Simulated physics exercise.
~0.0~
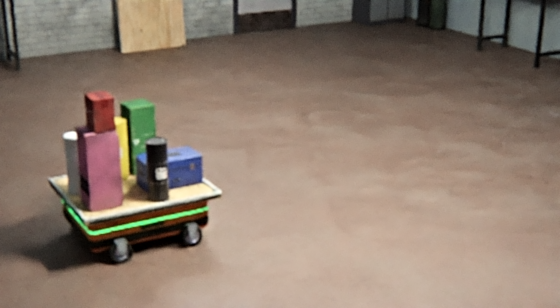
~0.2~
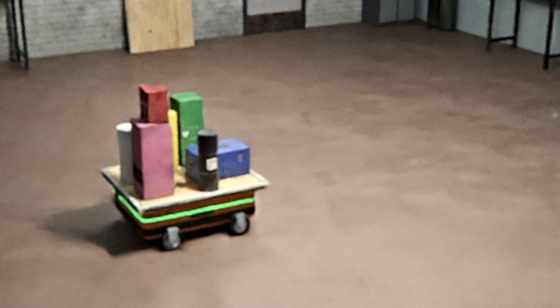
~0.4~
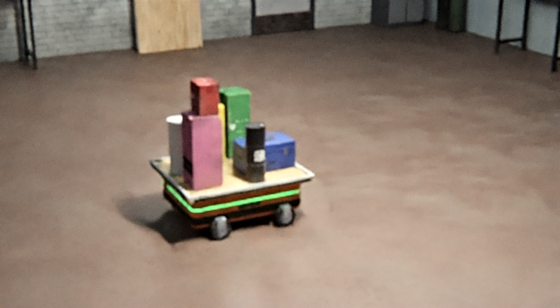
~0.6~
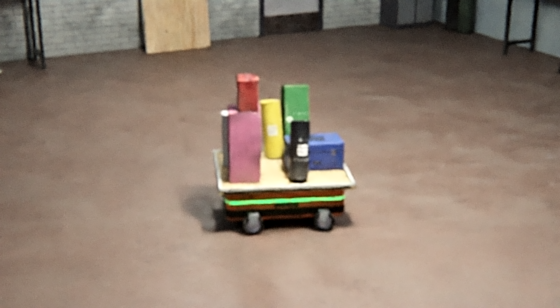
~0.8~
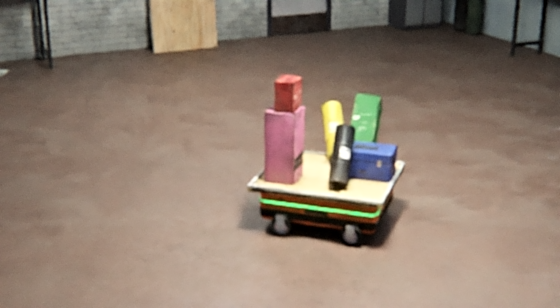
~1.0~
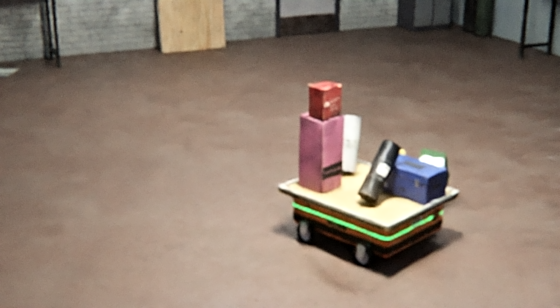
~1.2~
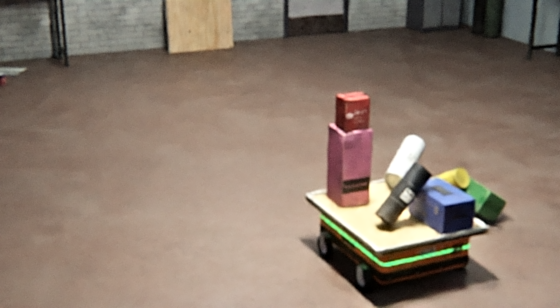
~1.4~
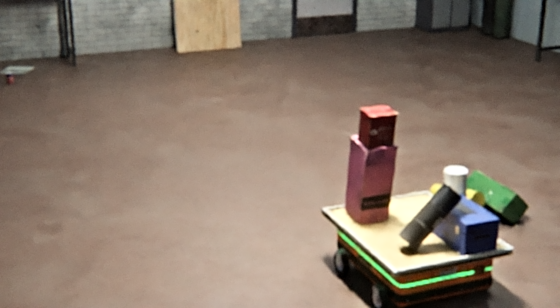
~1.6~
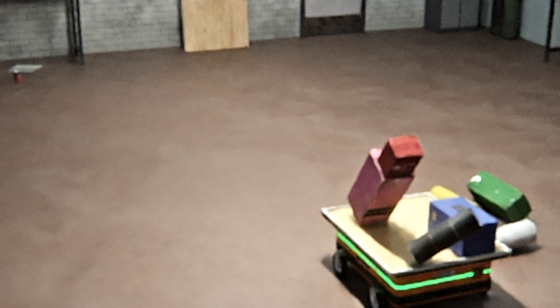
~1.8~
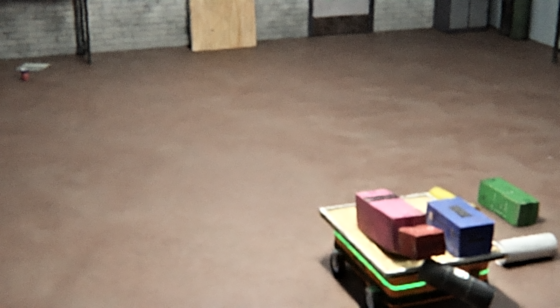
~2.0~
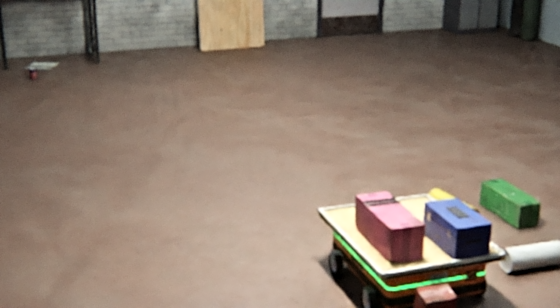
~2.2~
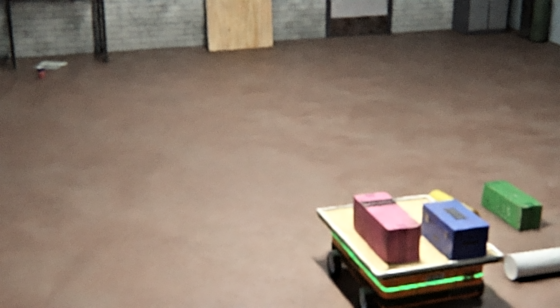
In a room with a brown floor and brick walls, a small cart loaded with boxes and canisters rolled to the right and turned, its load leaning and toppling until several pieces fell off, leaving the pink box tipped over beside the blue one.
